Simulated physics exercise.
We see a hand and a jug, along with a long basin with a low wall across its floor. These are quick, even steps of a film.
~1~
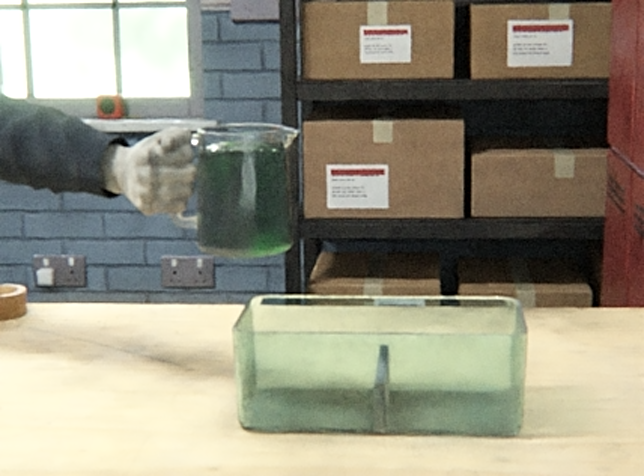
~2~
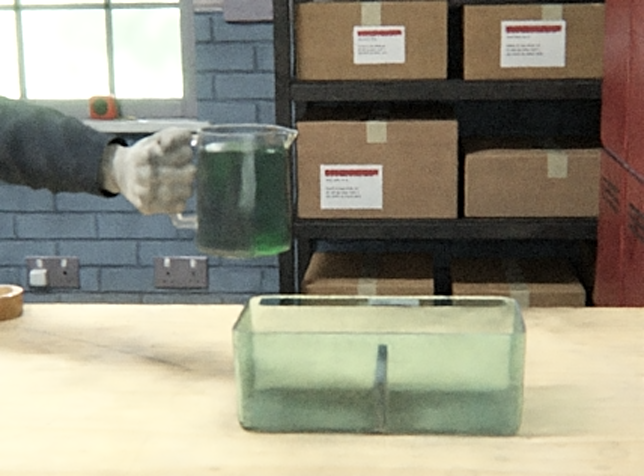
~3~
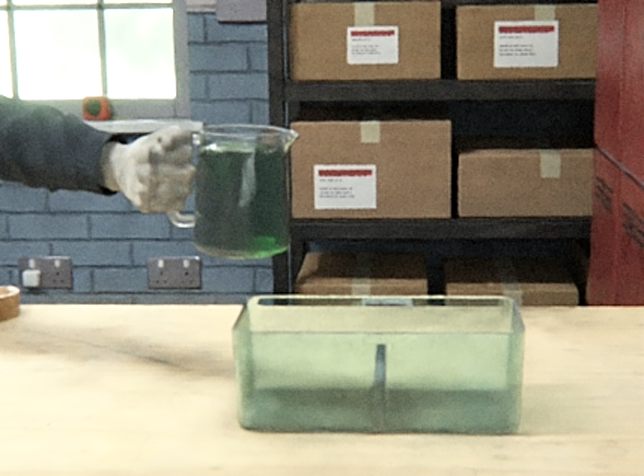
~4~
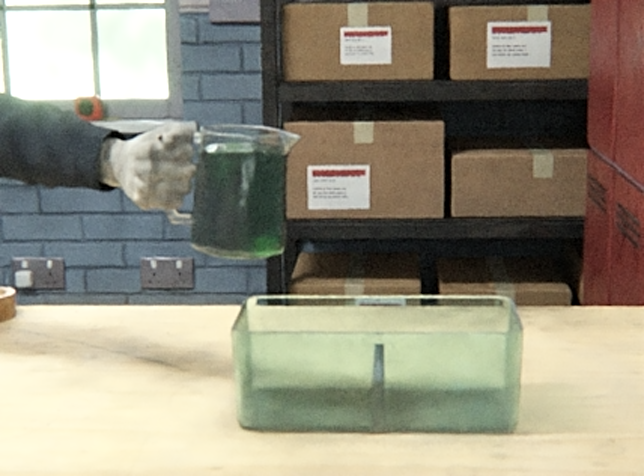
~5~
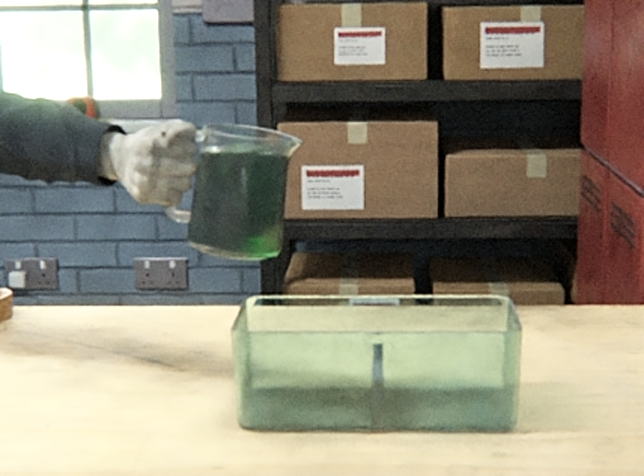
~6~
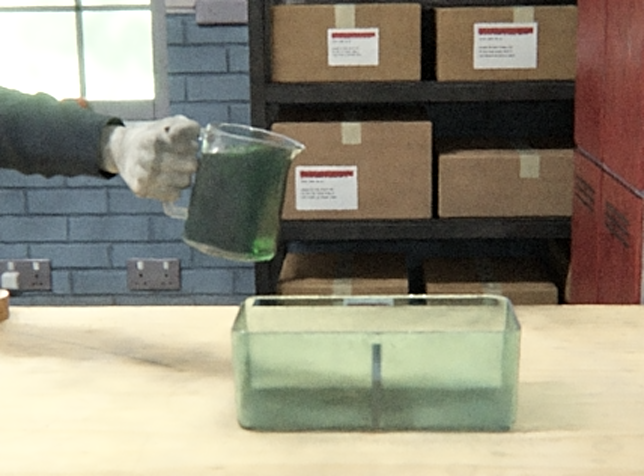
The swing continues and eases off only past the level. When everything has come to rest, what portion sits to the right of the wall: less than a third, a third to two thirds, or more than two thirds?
A third to two thirds sits there.
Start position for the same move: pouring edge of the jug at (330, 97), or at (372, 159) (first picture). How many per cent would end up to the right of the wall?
You'd get around 95 per cent and then around 95 per cent.
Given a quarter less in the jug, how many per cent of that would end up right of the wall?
Roughly 25 percent.
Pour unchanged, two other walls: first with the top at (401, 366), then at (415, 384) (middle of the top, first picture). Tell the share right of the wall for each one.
Note: Roughly 10 % in case one, 10 % in case two.
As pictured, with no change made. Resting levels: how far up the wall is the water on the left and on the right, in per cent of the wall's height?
About 40 left, about 30 right.
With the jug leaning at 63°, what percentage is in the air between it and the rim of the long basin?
It comes to around 10 per cent.
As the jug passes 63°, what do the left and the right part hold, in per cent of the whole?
Roughly 0 per cent on the left, roughly 0 per cent on the right.
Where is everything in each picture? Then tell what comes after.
The first frame shows tilt 0°; pouring edge (299, 131); surface from (202, 147) to (286, 147); the long basin's rim runs from (242, 315) to (523, 317); the wall's top is at (382, 364).
The second frame shows tilt 1°; pouring edge (298, 132); surface from (202, 147) to (286, 148).
The third frame shows tilt 2°; pouring edge (299, 134); surface from (202, 148) to (286, 149).
The fourth frame shows tilt 5°; pouring edge (300, 137); surface from (202, 149) to (287, 150).
The fifth frame shows tilt 8°; pouring edge (303, 141); surface from (203, 151) to (289, 150).
The sixth frame shows tilt 12°; pouring edge (305, 147); surface from (202, 163) to (294, 150).
A moment on, the jug is tipped part way and 87 per cent is still to pour, 1 is left of the wall and 1 right of it.
Next, the jug is tipped on its side and 42 per cent is still to pour, 9 is left of the wall and 28 right of it.
Then the jug is tipped right over and 8 per cent is still to pour, 40 is left of the wall and 45 right of it.
Later the jug is tipped right over and 1 per cent is still to pour, 51 is left of the wall and 46 right of it.
In the end 53 per cent lies left of the wall, 46 right of it and 1 outside.
